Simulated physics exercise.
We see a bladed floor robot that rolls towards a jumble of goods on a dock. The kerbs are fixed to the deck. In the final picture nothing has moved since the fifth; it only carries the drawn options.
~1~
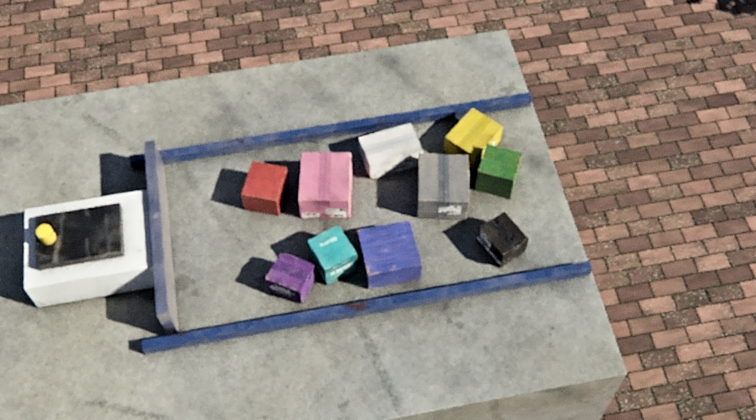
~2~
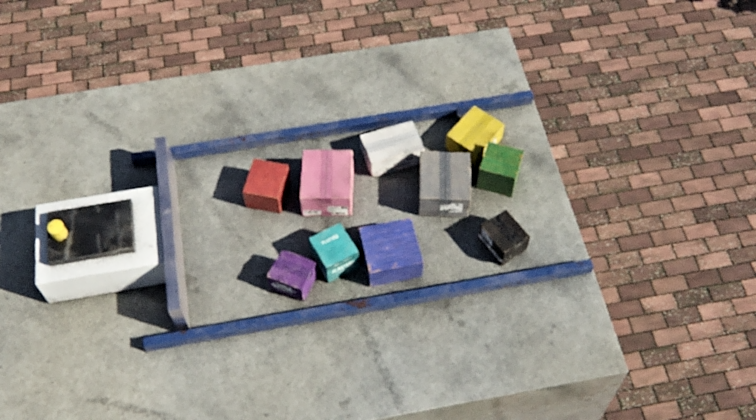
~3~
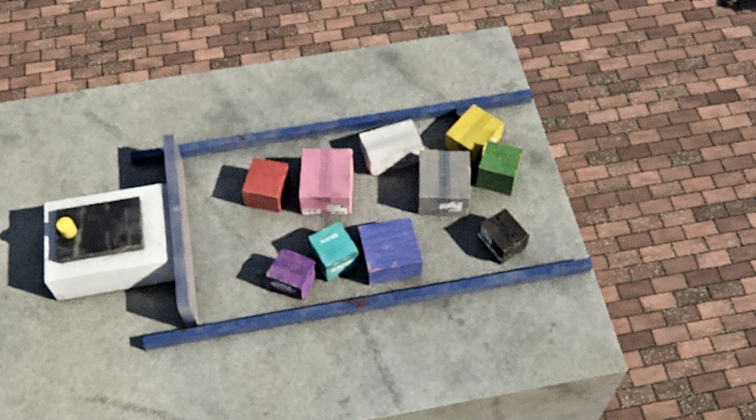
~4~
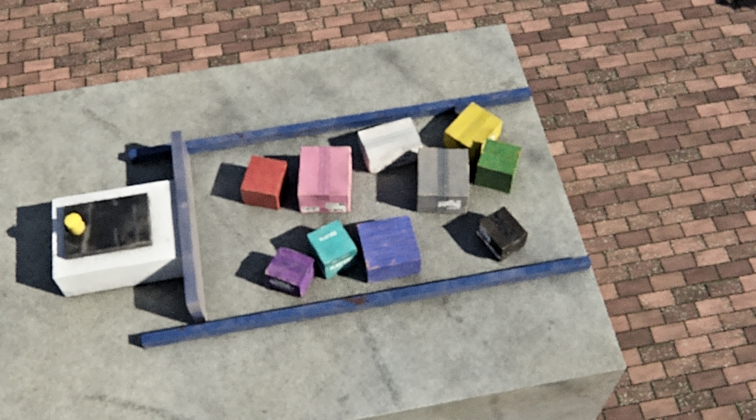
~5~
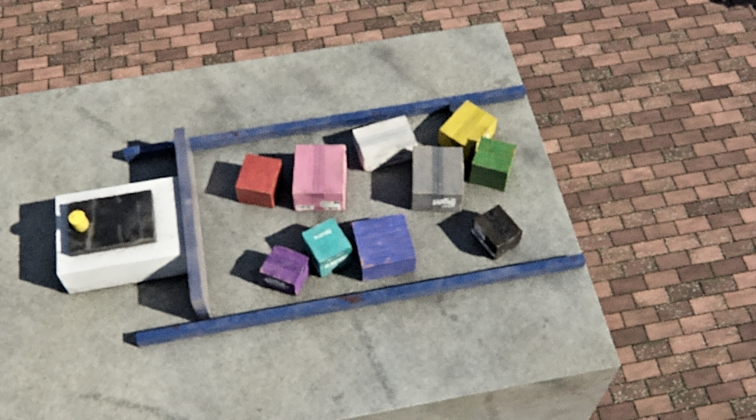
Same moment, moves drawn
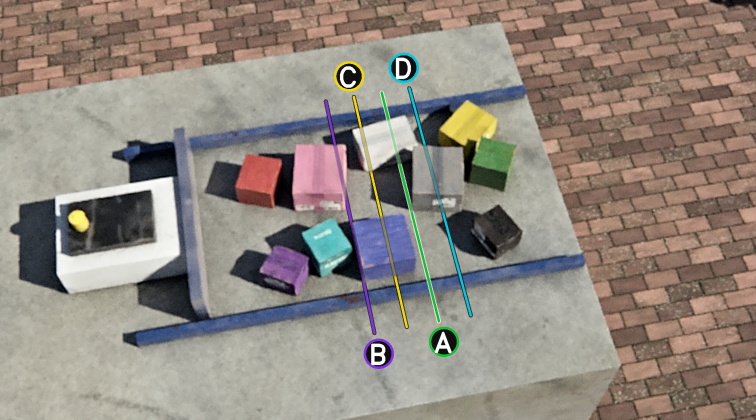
White robot with a wide blade rolling slowly right between blue rails towards scattered coloured boxes, which stay in their places.
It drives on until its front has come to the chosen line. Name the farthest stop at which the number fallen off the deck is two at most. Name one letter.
At D, and not beyond.
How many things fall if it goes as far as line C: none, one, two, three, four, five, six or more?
In all, none.
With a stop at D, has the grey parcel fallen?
No.
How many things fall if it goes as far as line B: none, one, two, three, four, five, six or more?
By then, none.
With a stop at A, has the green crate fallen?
Yes.
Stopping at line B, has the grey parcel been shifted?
By then, yes.
On the marked copy, A at (408, 198); B at (348, 208); C at (378, 203); D at (438, 193).
Taking D. A third of the way, robot (211, 205); purple parcel (323, 269); white parcel (391, 142).
Two thirds of the way, robot (301, 190); yellow parcel (523, 122); green crate (520, 161).
When it is over, robot (369, 179); green crate over the edge; yellow parcel over the edge; two fallen.
As for the rest, A is within the limit but short; B is within the limit but short; C is within the limit but short.
